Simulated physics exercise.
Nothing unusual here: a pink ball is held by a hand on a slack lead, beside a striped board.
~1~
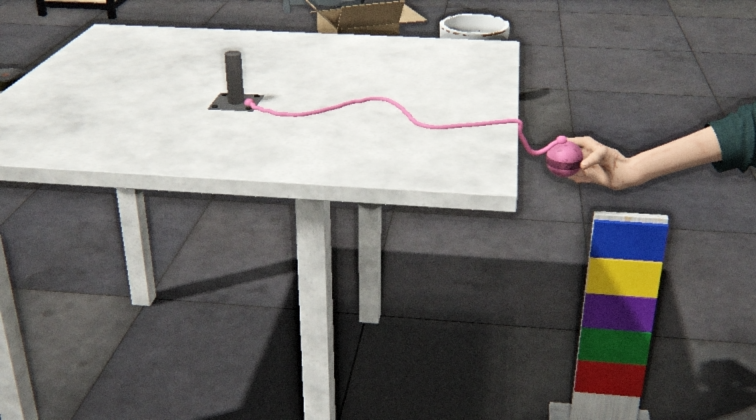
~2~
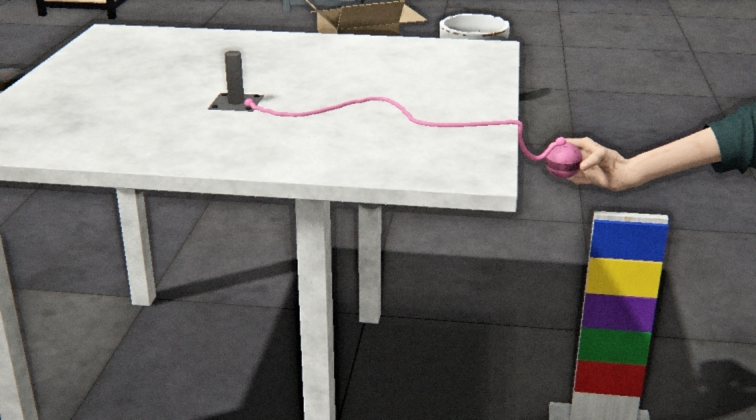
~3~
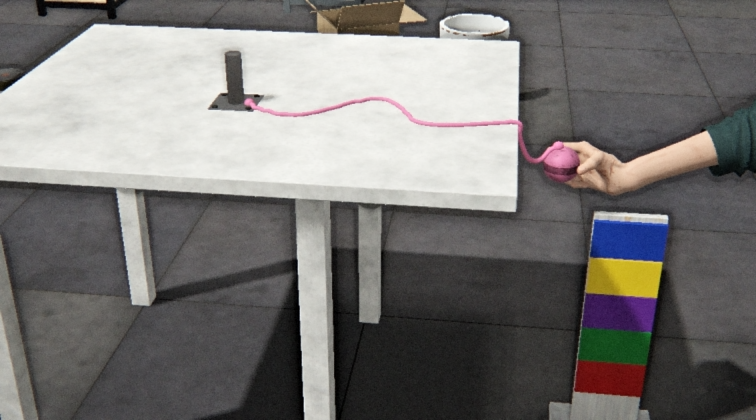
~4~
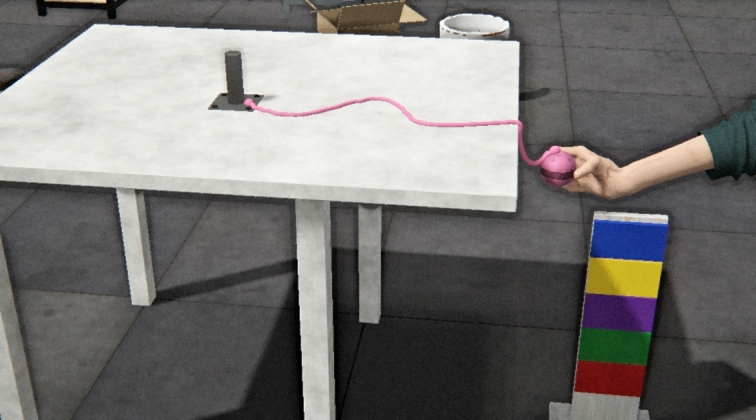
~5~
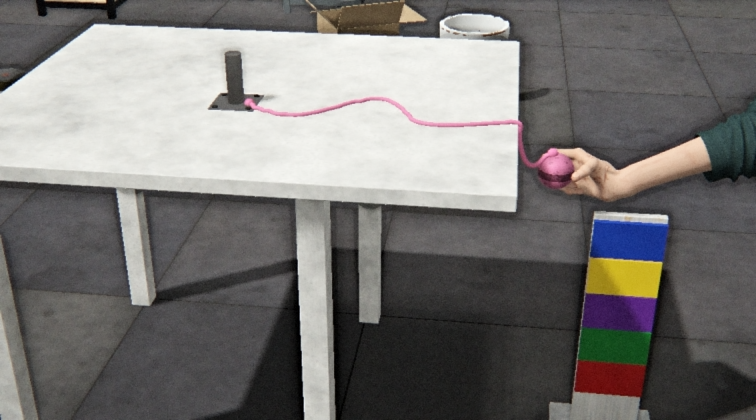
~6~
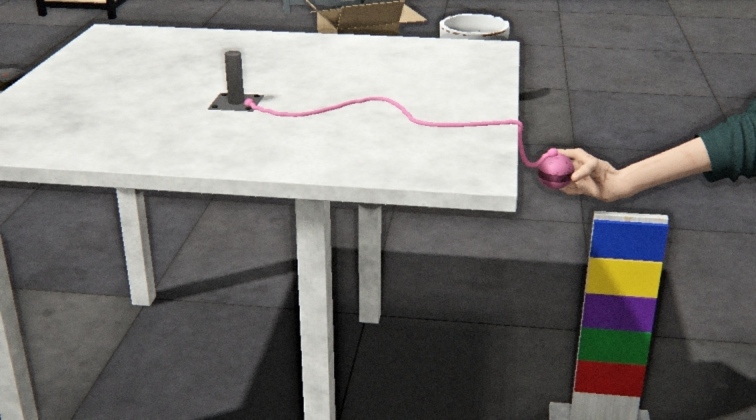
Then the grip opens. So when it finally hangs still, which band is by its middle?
At yellow.
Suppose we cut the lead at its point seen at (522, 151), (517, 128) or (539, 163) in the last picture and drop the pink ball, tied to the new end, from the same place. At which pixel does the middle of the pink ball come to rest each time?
Approximate pixels, cut by cut: (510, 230); (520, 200); (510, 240).
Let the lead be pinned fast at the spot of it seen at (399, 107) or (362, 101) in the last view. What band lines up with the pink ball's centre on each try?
Blue, then blue.
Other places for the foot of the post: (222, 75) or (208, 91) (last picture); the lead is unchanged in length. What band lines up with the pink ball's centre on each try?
Taking the two spots in turn: Blue, then blue.
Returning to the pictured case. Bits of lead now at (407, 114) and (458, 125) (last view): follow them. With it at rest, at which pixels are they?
One ends up around (459, 113), the other around (519, 125).
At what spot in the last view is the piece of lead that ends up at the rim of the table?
The spot located at (452, 125) in the last picture.
A little later, ball near (508, 250); level with yellow.
Next, ball near (520, 262); level with yellow.
When it is over, ball near (512, 263); level with yellow. Its middle rests at the yellow band.
